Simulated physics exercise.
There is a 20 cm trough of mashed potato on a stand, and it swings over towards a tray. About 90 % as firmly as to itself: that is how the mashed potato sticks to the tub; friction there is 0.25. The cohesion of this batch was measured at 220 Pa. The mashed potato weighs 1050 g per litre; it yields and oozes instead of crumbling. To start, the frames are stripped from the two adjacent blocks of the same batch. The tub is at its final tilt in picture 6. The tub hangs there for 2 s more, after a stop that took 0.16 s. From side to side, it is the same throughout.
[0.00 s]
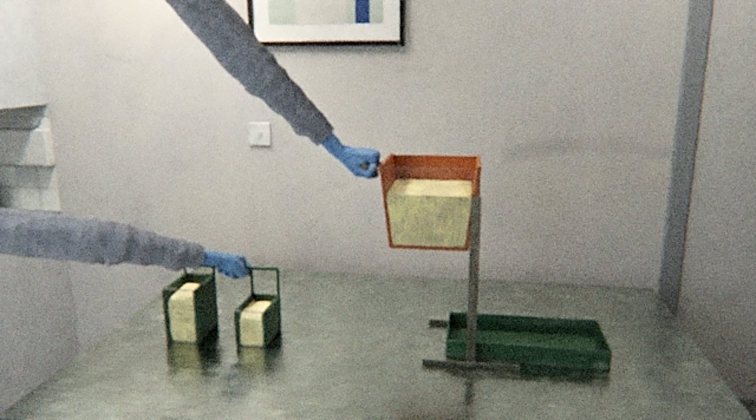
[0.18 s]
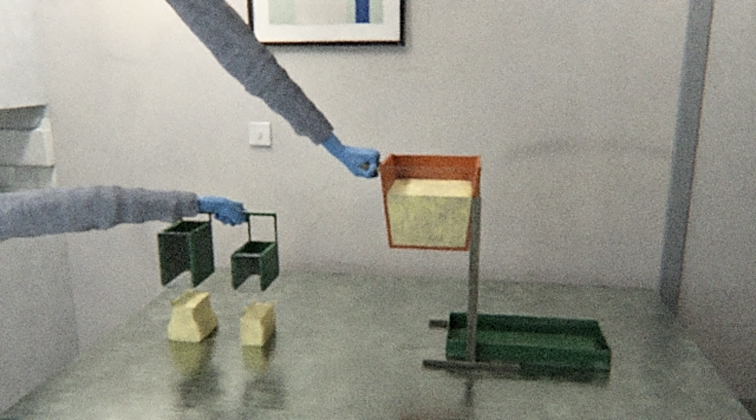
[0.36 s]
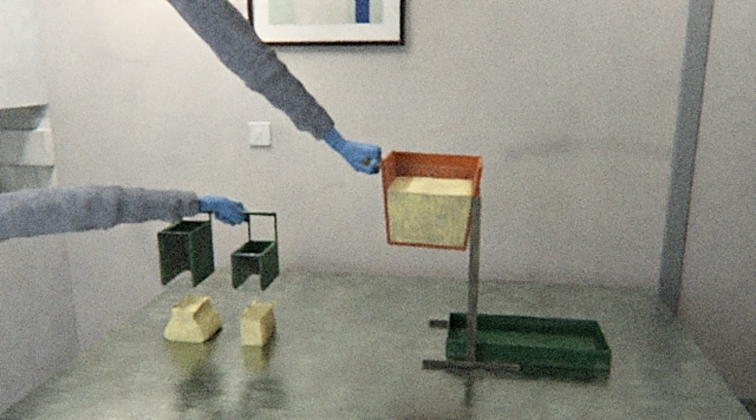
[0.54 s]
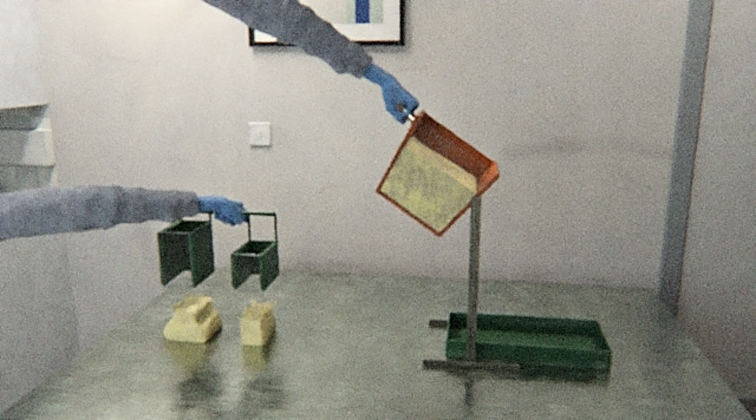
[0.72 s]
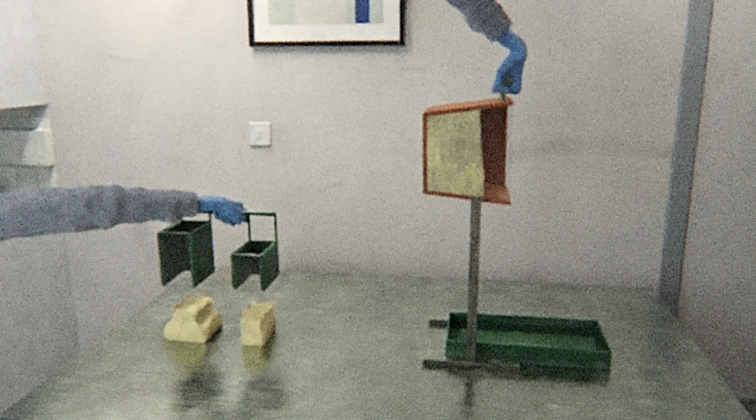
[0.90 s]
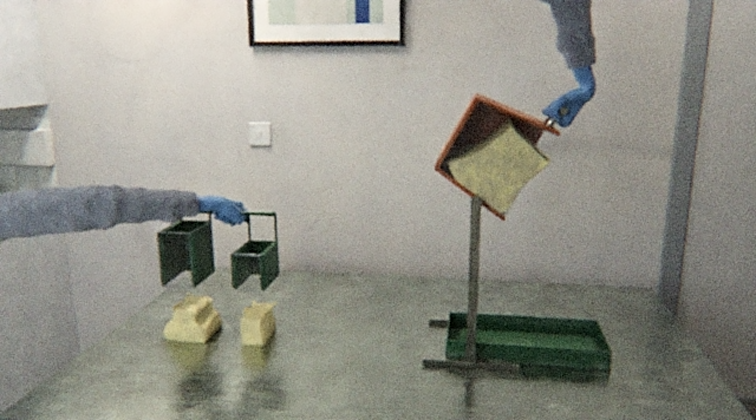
In a plain room with pale grey walls, a framed picture and a light switch, a fixed camera looks slightly down on a dull metal table. Two small green moulds holding pale yellow blocks stand left, and an orange tub of the same pale stuff sits on a stand beside a green tray. A blue-gloved hand lifts the moulds, the left block slumps noticeably, and another gloved hand swings the tub clockwise past sideways, the mass bulging at its mouth.
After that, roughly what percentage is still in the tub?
Roughly 0 %.
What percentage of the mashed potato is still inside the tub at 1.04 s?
Around 18 per cent.
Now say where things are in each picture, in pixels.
Handle-side rim at (383, 166), tilt 0 degrees; crest of the mashed potato at (392, 193); block heights 13 cm, 8.1 cm (left to right), in the first picture.
Handle-side rim at (383, 166), tilt 0 degrees; crest of the mashed potato at (392, 193); block heights 10 cm, 7.9 cm (left to right), in the second picture.
Handle-side rim at (385, 162), tilt 2 degrees; crest of the mashed potato at (392, 191); block heights 9.3 cm, 7.8 cm (left to right), in the third picture.
Handle-side rim at (419, 119), tilt 35 degrees; crest of the mashed potato at (408, 148); block heights 9.2 cm, 7.8 cm (left to right), in the fourth picture.
Handle-side rim at (513, 105), tilt 89 degrees; crest of the mashed potato at (470, 112); block heights 9.1 cm, 7.8 cm (left to right), in the fifth picture.
Handle-side rim at (557, 136), tilt 119 degrees; crest of the mashed potato at (514, 129); block heights 9.1 cm, 7.8 cm (left to right), in the sixth picture.
After 1.04 s, the tub is at 119 degrees and holds 18 %.
After 1.21 s, the tub is at 119 degrees and holds 0 %.
After 1.38 s, the tub is at 119 degrees and holds 0 %.
After 1.55 s, the tub is at 119 degrees and holds 0 %.
After 2.90 s, the tub is at 119 degrees and holds 0 %.
